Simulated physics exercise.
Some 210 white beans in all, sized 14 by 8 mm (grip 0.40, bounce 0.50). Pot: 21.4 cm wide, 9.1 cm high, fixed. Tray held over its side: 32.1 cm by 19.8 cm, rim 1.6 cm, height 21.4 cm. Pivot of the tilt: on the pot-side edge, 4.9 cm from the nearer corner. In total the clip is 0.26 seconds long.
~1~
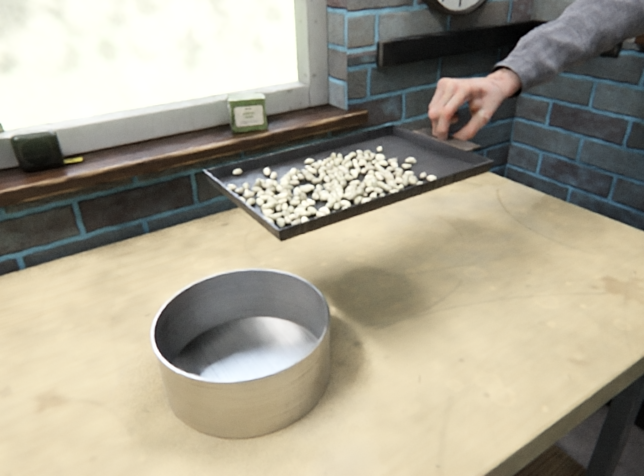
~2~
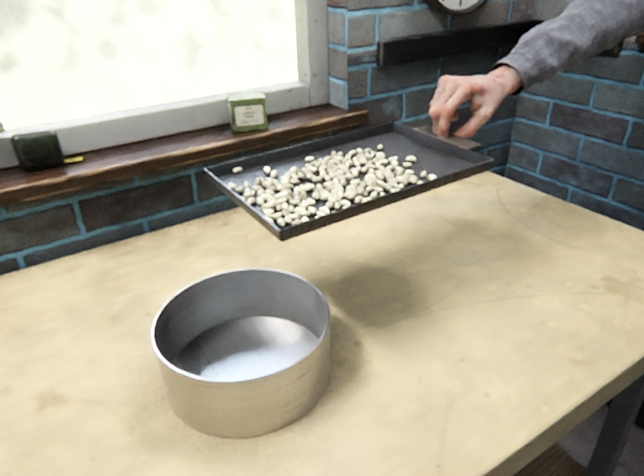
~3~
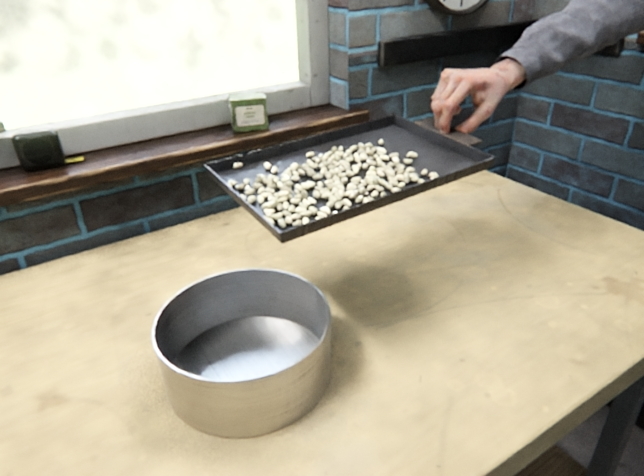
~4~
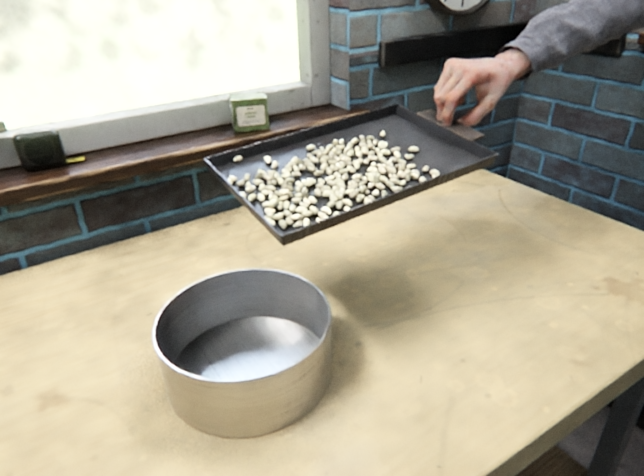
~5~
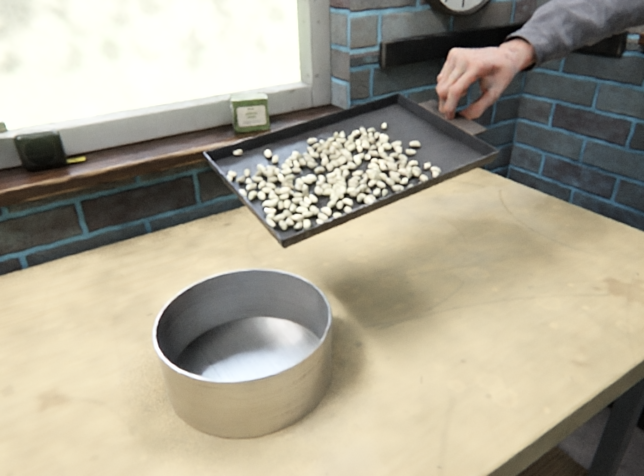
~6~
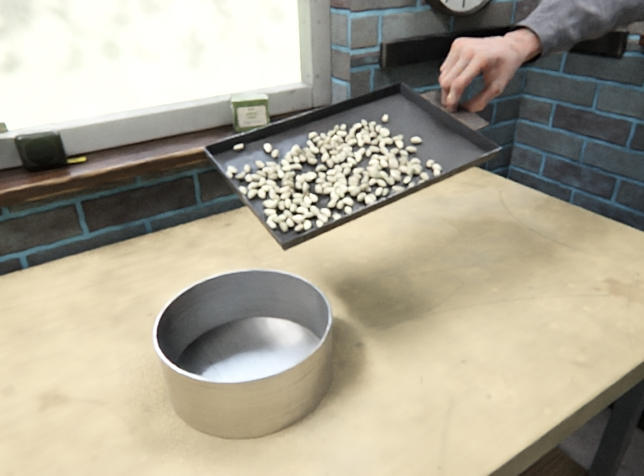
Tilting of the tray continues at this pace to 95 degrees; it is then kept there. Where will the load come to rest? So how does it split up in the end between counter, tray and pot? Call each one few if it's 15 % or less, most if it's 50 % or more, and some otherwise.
I'd say counter some, tray few, pot most.
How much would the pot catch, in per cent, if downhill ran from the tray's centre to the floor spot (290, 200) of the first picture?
About 90 per cent.
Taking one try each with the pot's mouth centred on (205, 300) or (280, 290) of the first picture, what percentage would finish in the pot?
That gives roughly 0 per cent and then 55 per cent.
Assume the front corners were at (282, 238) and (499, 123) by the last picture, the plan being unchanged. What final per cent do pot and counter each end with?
That works out as pot 90 and counter 10.
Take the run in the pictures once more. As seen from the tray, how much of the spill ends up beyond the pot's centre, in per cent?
Near 20 in a hundred.
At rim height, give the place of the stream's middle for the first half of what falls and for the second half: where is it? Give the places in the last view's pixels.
At roughly (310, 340) first, later on at (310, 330).
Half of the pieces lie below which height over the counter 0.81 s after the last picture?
Median height: Approx. 22 cm.
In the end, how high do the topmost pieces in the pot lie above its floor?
Measured height: Approx. 2.0 cm.
Then, 0.48 s after the last picture, tilt 53 degrees; the tray holds 100 %, the pot 0 %.
Then, 0.81 s after the last picture, tilt 79 degrees; the tray holds 85 %, the pot 0 %.
Then, 1.22 s after the last picture, tilt 95 degrees; the tray holds 0 %, the pot 60 %.
In the end, counter 40 %, tray 0 %, pot 60 %.
